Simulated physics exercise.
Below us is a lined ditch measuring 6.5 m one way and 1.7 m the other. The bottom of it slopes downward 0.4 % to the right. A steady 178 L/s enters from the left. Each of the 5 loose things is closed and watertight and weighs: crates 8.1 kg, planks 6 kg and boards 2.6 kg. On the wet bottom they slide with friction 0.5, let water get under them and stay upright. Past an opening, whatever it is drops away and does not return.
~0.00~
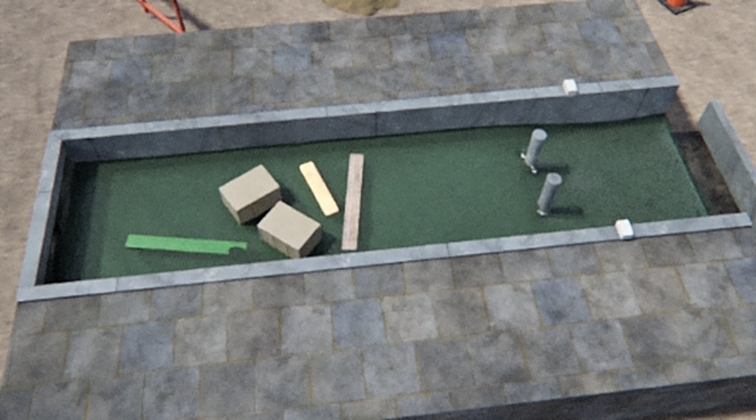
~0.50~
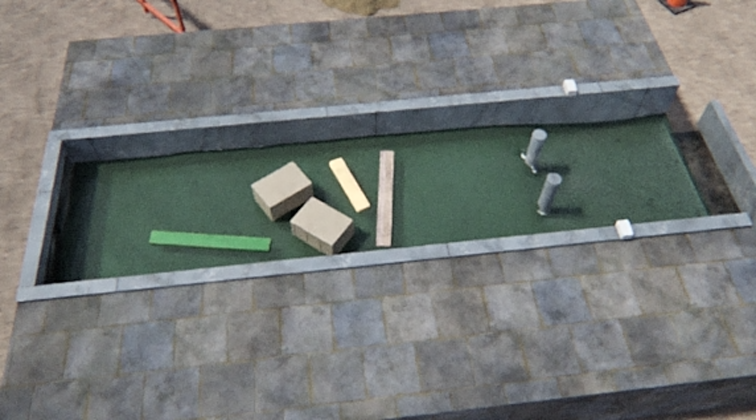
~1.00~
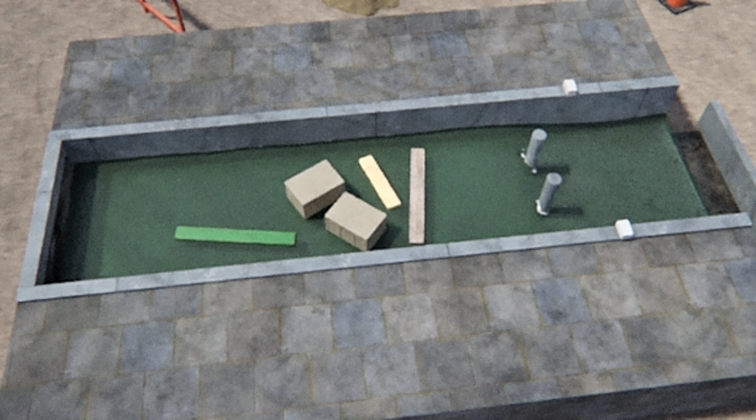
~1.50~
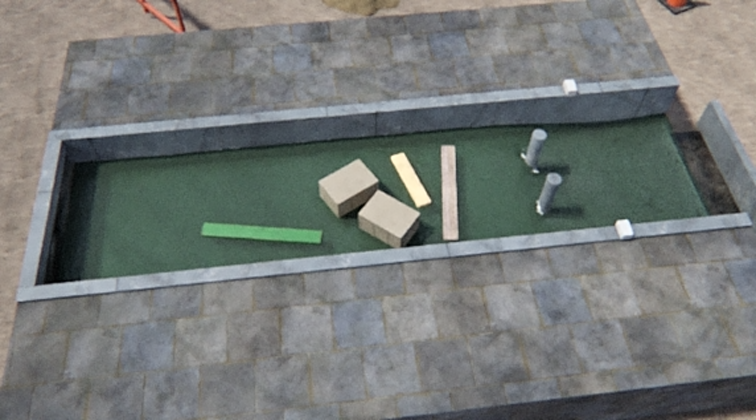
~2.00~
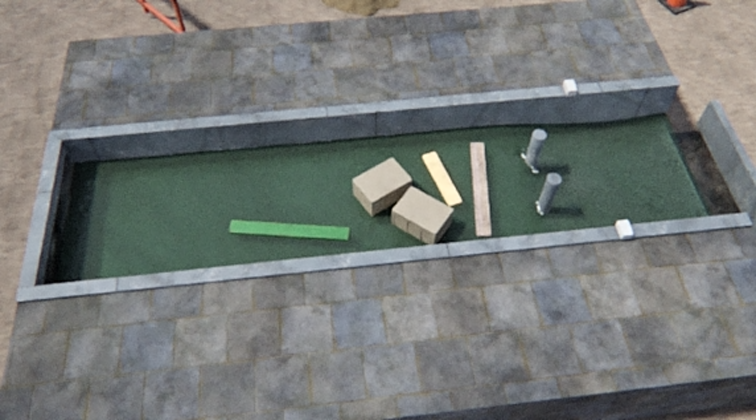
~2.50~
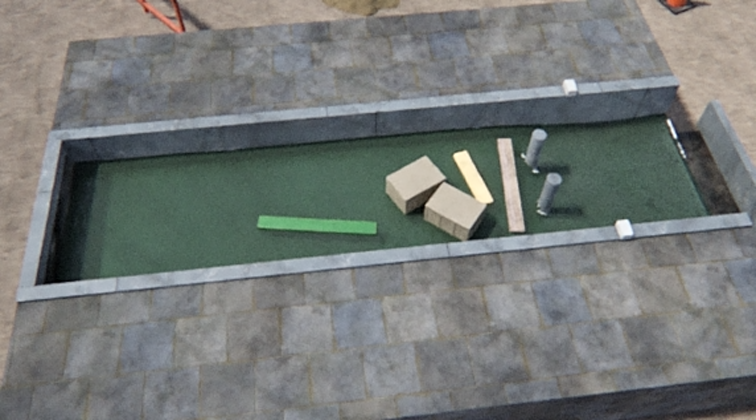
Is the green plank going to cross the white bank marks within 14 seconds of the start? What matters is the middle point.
Note: Green plank remains behind.
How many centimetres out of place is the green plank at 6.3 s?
Displacement near 250 cm.
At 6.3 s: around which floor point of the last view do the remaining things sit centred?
The centre is close to (492, 203).
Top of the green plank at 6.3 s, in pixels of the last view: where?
Estimated pixel: About (446, 196).
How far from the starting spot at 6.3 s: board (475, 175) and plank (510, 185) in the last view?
Taking them in the order asked, 200 cm and then 200 cm.
After 3.5 s the green plank is near (374, 217), 1.9 m from its start, afloat; 0 of 5 are over the mark; 5 afloat.
After 6.3 s the green plank is near (446, 196), 2.7 m from its start, afloat; 0 of 5 are over the mark; 5 afloat.
After 10.0 s the green plank is near (449, 172), 2.8 m from its start, afloat; 0 of 5 are over the mark; 5 afloat.
After 14.0 s the green plank is near (449, 171), 2.8 m from its start, afloat; 0 of 5 are over the mark; 5 afloat.
